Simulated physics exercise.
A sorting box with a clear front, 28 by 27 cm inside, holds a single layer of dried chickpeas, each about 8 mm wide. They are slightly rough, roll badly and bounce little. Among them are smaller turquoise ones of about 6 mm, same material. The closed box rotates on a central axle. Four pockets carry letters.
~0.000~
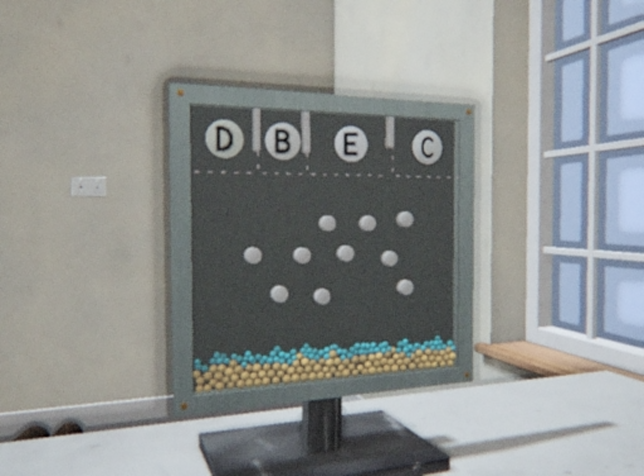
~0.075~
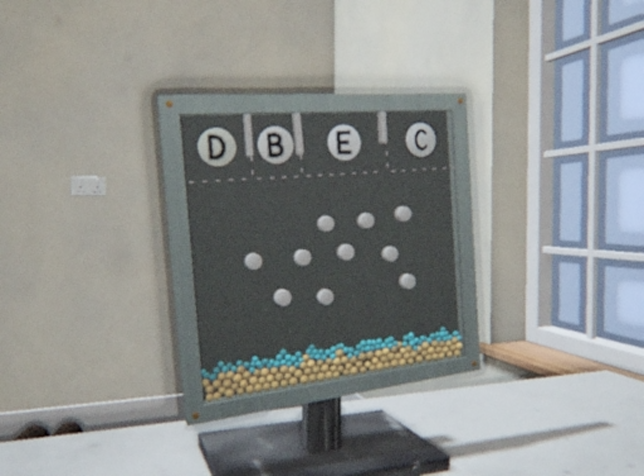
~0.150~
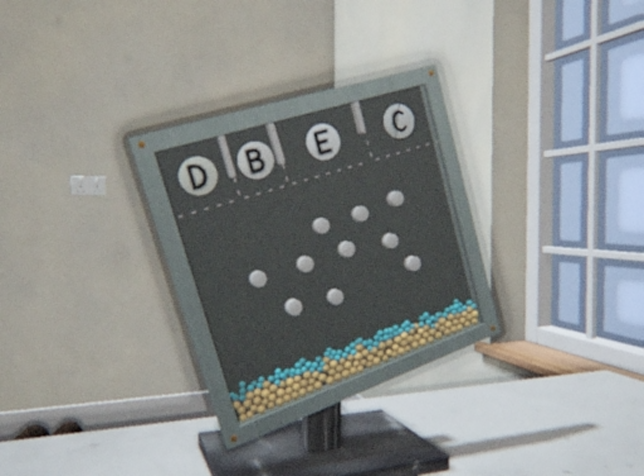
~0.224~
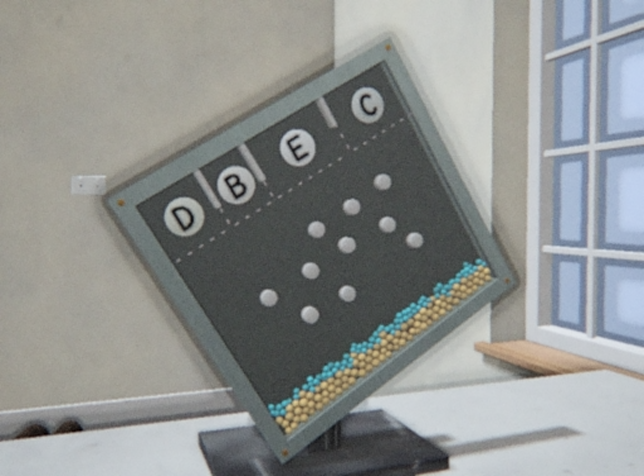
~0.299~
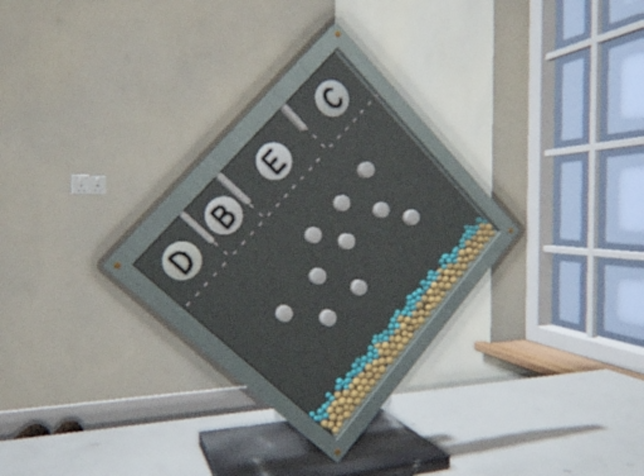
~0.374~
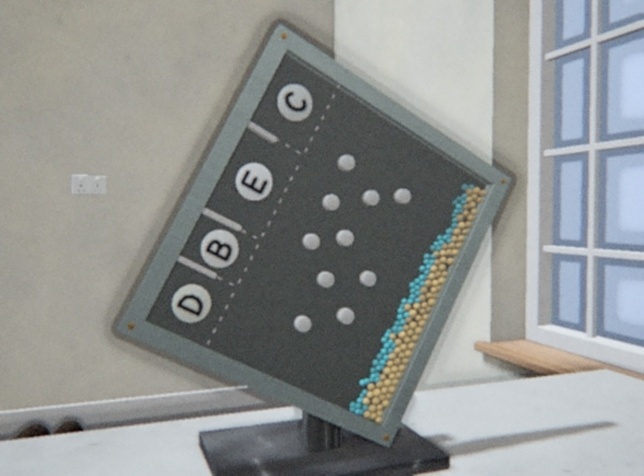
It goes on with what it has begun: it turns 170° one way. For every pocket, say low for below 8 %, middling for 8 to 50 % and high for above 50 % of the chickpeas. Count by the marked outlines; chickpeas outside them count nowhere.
B: Middling; C: Low; D: Middling; E: Low.
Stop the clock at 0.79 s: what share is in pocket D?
Roughly 35 per cent.
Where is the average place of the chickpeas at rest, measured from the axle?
About 9 cm right and 10 cm below.
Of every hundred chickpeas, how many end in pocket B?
Roughly 20 per cent.
After 0.58 s, it stands 104° anticlockwise; the chickpeas' middle is 10 cm right of and 6 cm below the centre; nothing in the marked areas.
After 0.79 s, it stands 147° anticlockwise; the chickpeas' middle is 9 cm right of and 8 cm below the centre; D 35 %.
After 0.97 s, it stands 170° anticlockwise; the chickpeas' middle is 10 cm right of and 9 cm below the centre; B 10 %, D 45 %.
Settled by 1.8 s, it stands 170° anticlockwise; B 20 %, C 0 %, D 45 %, E 0 %, elsewhere 30 %.
